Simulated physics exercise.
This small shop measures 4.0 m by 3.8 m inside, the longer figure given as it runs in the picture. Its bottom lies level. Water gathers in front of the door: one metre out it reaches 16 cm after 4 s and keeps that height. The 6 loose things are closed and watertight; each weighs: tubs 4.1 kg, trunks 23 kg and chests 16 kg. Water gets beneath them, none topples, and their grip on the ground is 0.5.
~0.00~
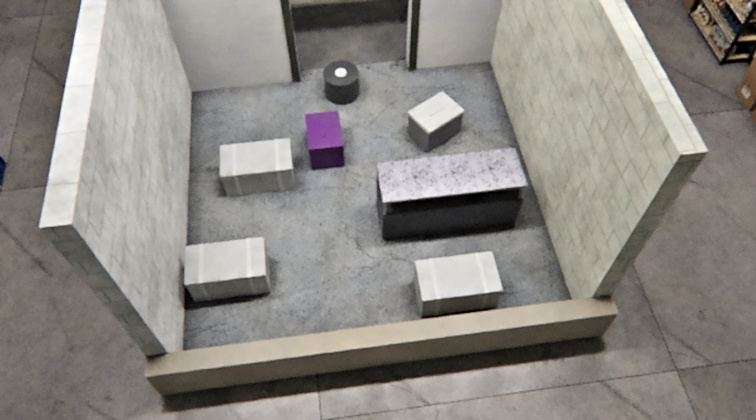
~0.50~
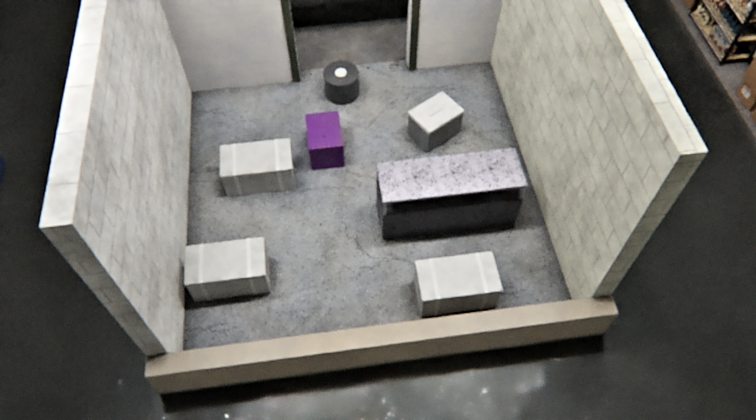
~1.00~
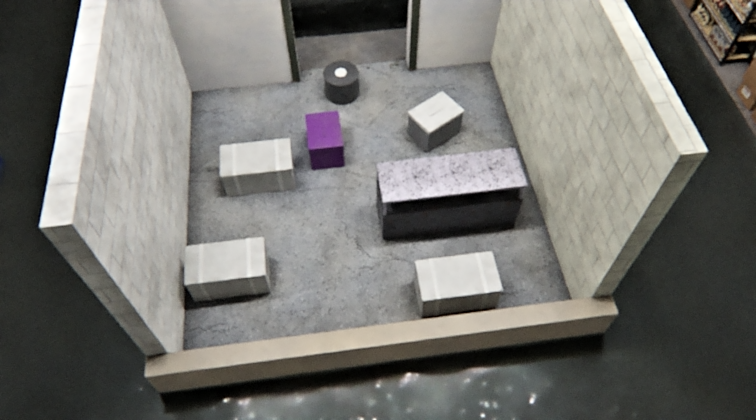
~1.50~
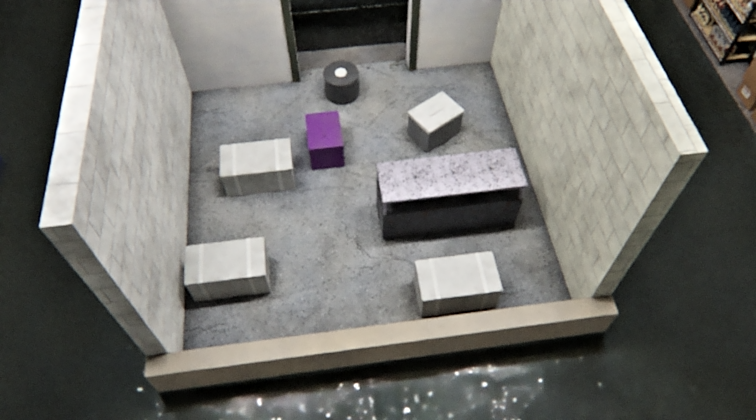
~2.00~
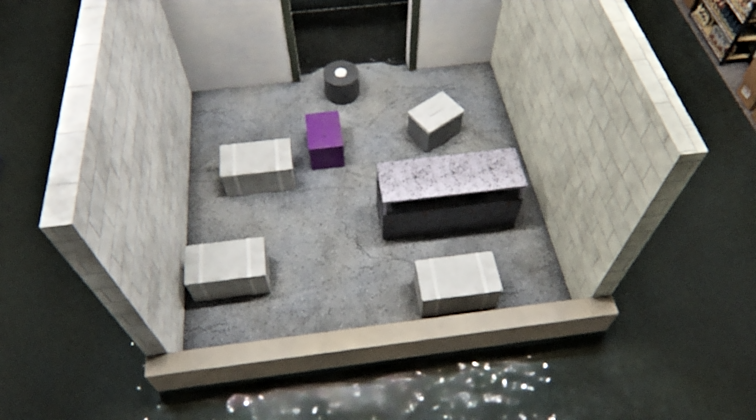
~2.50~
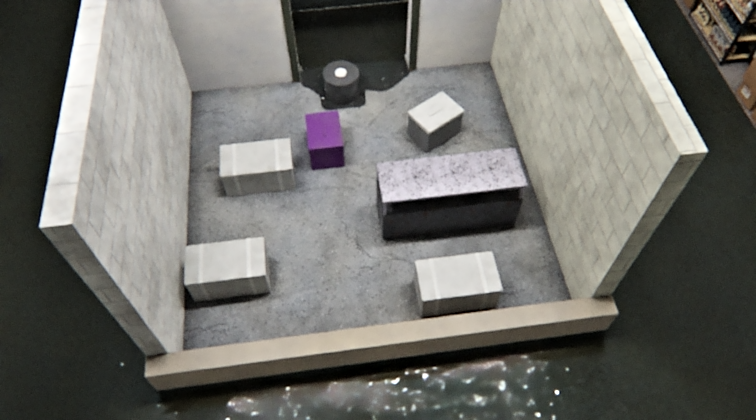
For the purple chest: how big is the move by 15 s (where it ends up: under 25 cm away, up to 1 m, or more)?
The purple chest ends far away.
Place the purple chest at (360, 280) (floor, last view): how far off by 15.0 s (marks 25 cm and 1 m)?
It is nudged along.
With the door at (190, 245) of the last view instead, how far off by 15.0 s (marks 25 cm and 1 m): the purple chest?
In that case the purple chest ends far away.
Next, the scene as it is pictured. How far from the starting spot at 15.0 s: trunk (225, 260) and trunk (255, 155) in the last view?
In turn: 20 cm, 120 cm.
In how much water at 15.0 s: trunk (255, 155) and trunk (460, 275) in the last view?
Roughly 9 and 11 cm.
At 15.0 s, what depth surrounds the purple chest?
Roughly 13 cm.
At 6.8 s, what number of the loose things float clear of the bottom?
1 of them.
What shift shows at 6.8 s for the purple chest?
Roughly 10 cm by then.
After 3.5 s the purple chest is near (324, 130), 0.0 m from its start, aground; 0 afloat.
After 6.8 s the purple chest is near (322, 139), 0.1 m from its start, aground; 1 afloat.
After 11.0 s the purple chest is near (306, 276), 1.9 m from its start, afloat; 5 afloat.
After 15.0 s the purple chest is near (495, 263), 2.6 m from its start, afloat; 6 afloat.
